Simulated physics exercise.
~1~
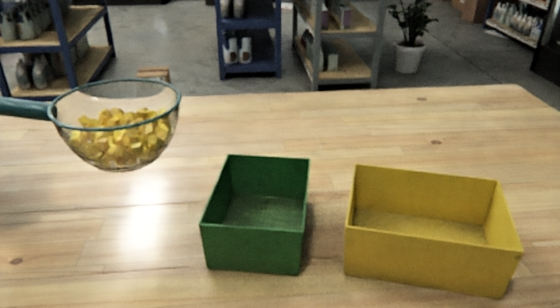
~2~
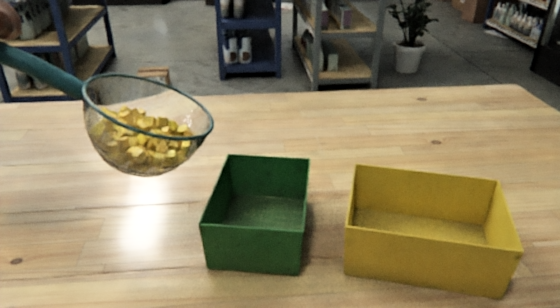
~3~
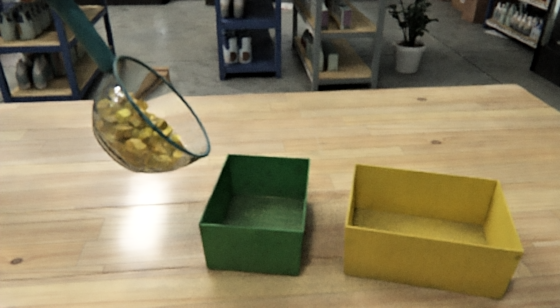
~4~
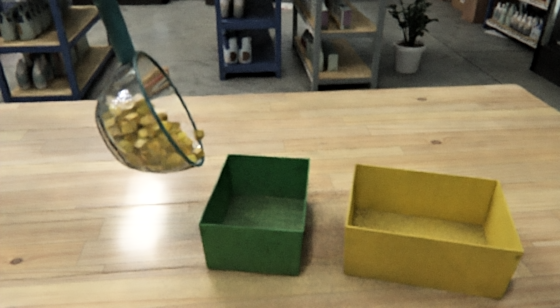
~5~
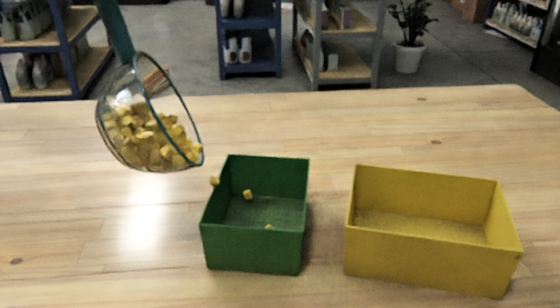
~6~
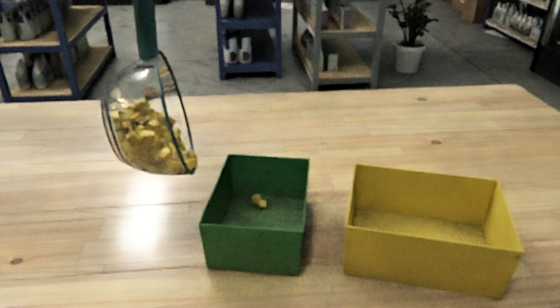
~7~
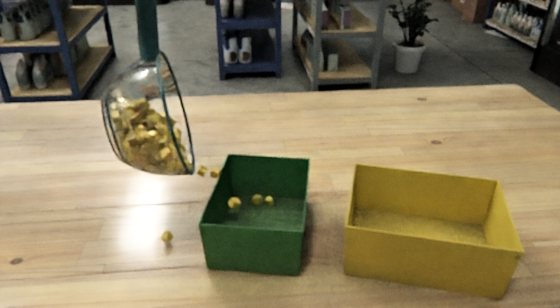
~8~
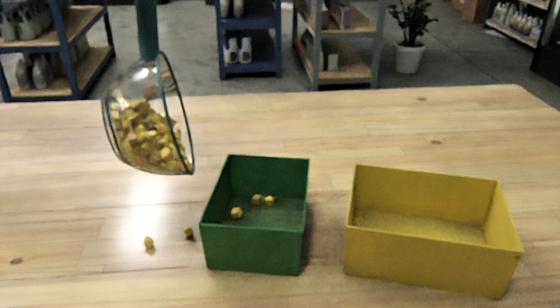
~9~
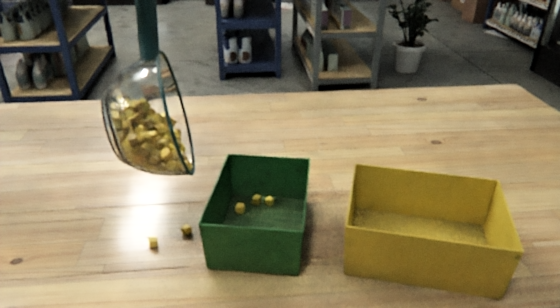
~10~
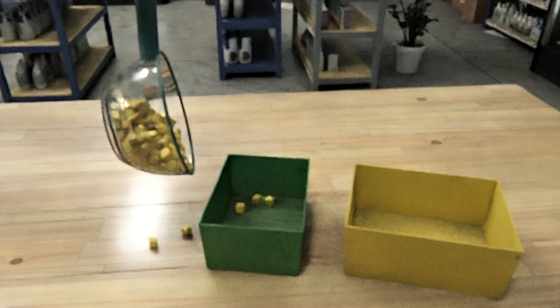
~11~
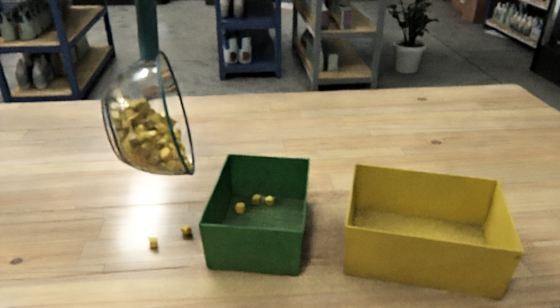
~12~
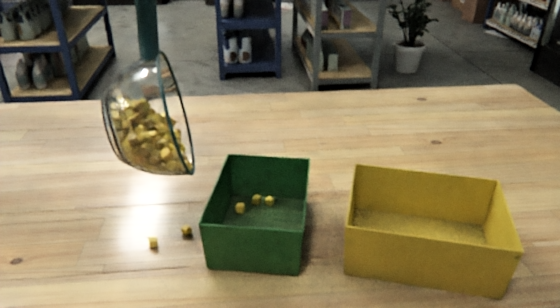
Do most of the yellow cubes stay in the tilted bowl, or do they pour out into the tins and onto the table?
Most of the cubes stay in the tilted bowl. Only a few end up in the green tin and a couple on the table, while the yellow tin gets none.
